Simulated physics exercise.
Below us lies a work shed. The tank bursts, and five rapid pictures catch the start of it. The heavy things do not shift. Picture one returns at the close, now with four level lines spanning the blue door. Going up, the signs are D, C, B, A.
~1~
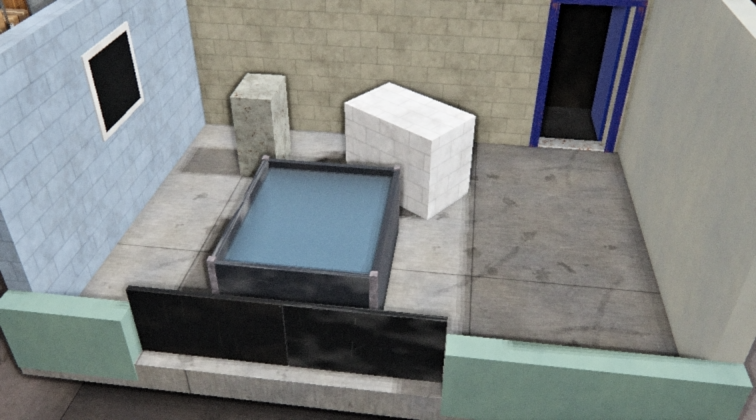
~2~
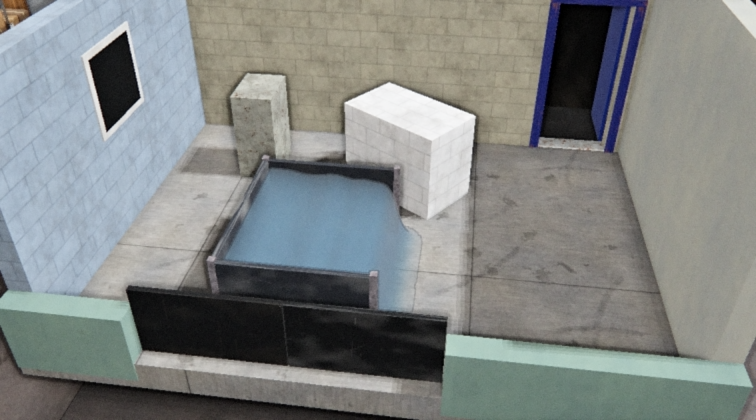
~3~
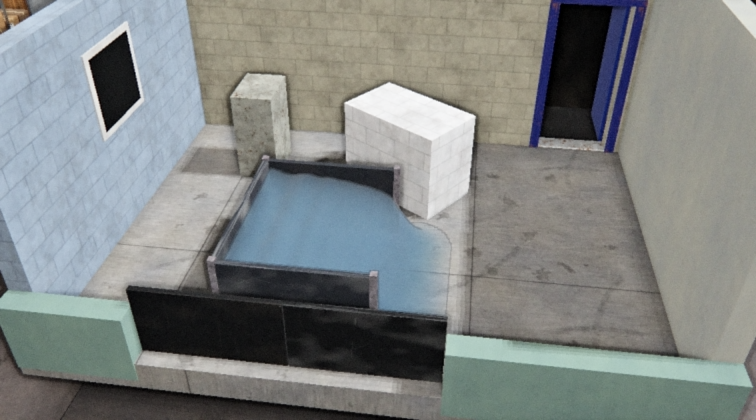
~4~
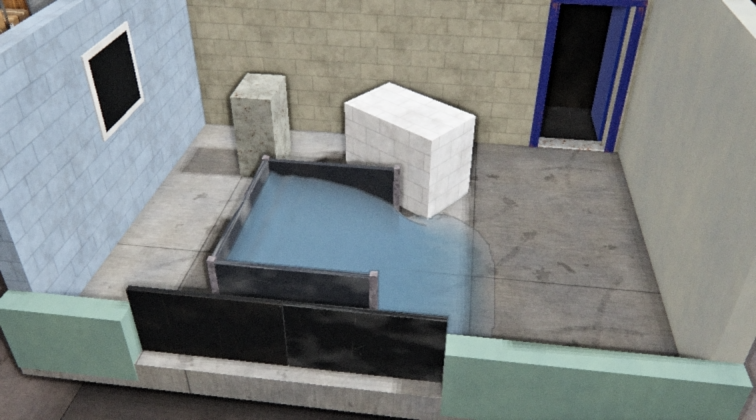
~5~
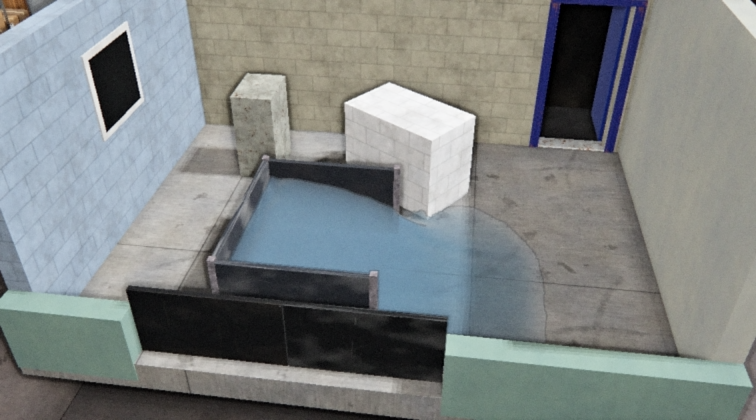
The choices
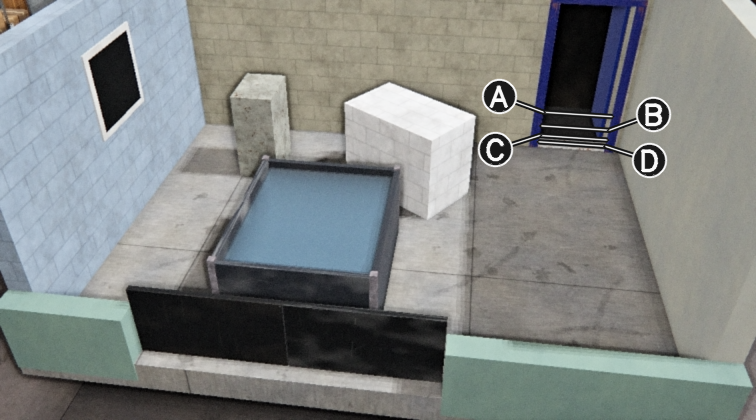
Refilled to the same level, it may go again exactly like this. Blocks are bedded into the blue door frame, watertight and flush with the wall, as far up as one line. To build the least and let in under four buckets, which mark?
Go for B.
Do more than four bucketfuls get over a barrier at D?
Yes, that goes wrong.
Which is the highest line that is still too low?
C it is.
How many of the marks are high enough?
Two.
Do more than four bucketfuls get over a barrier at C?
Yes, it does.
On the marked copy, A at (577, 114); B at (575, 128); C at (573, 137); D at (572, 144); from the bottom up D, C, B, A.
If A is chosen, nothing gets over.
If B is chosen, a splash gets over, under a bucket.
If C is chosen, about 9 bucketfuls get in.
If D is chosen, dozens of bucketfuls pour in.
